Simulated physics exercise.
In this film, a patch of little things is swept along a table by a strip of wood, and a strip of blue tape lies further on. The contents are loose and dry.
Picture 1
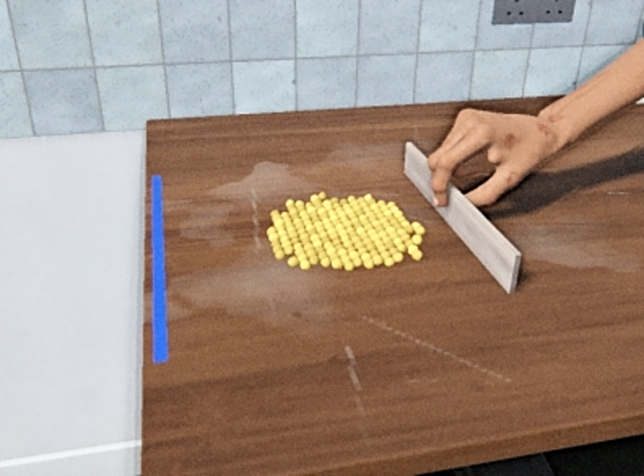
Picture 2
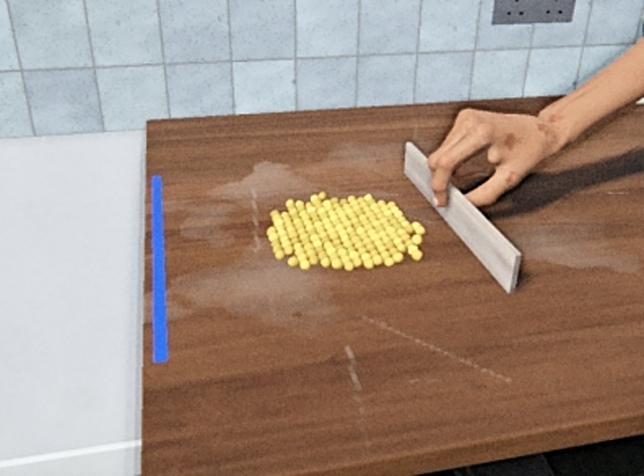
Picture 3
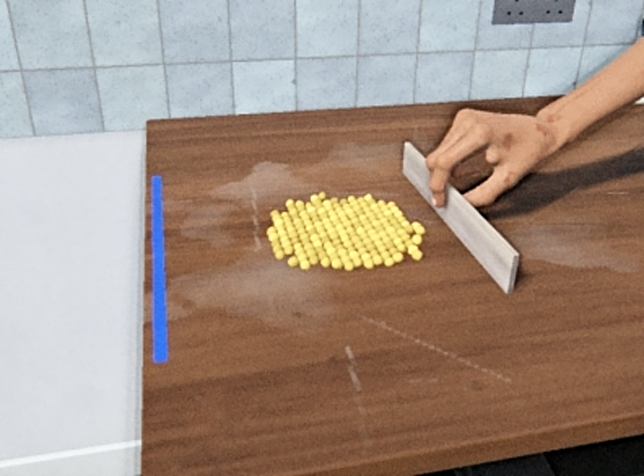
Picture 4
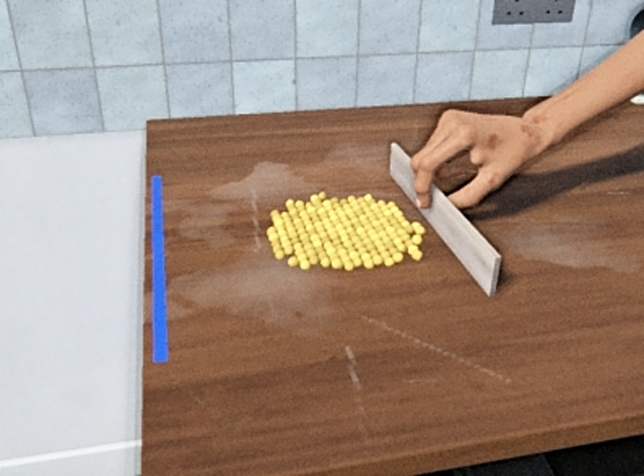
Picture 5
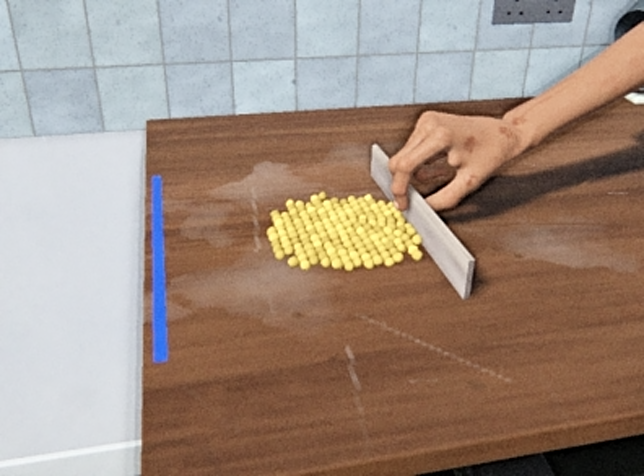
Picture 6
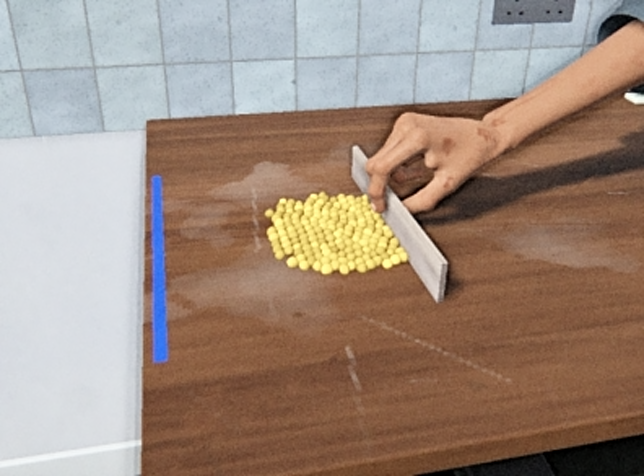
A hand reaches in from the right, holding a pale strip of wood upright on a brown wooden table, seen from above at an angle before a light blue tiled wall. A flat patch of small yellow balls lies left of the strip, with blue tape near the table's left edge. The strip rests, then slides left and pushes the patch's right side slightly inward, while the camera stays still.
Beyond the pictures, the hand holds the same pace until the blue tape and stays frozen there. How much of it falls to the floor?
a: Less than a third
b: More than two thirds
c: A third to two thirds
More than two thirds.
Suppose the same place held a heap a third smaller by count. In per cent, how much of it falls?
It comes out near 100 per cent of the heap.
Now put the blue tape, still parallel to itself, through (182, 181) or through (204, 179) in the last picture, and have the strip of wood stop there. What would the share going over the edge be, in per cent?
50 % and 20 %.
Just after the last frame, strip of wood still moving, near (271, 205); heap all on the table, its front near (173, 250).
A moment on, strip of wood stopped at the blue tape; heap the larger part over the edge.
Further on, strip of wood stopped at the blue tape; heap almost all over the edge.
When it is over, strip of wood stopped at the blue tape; heap almost all over the edge.
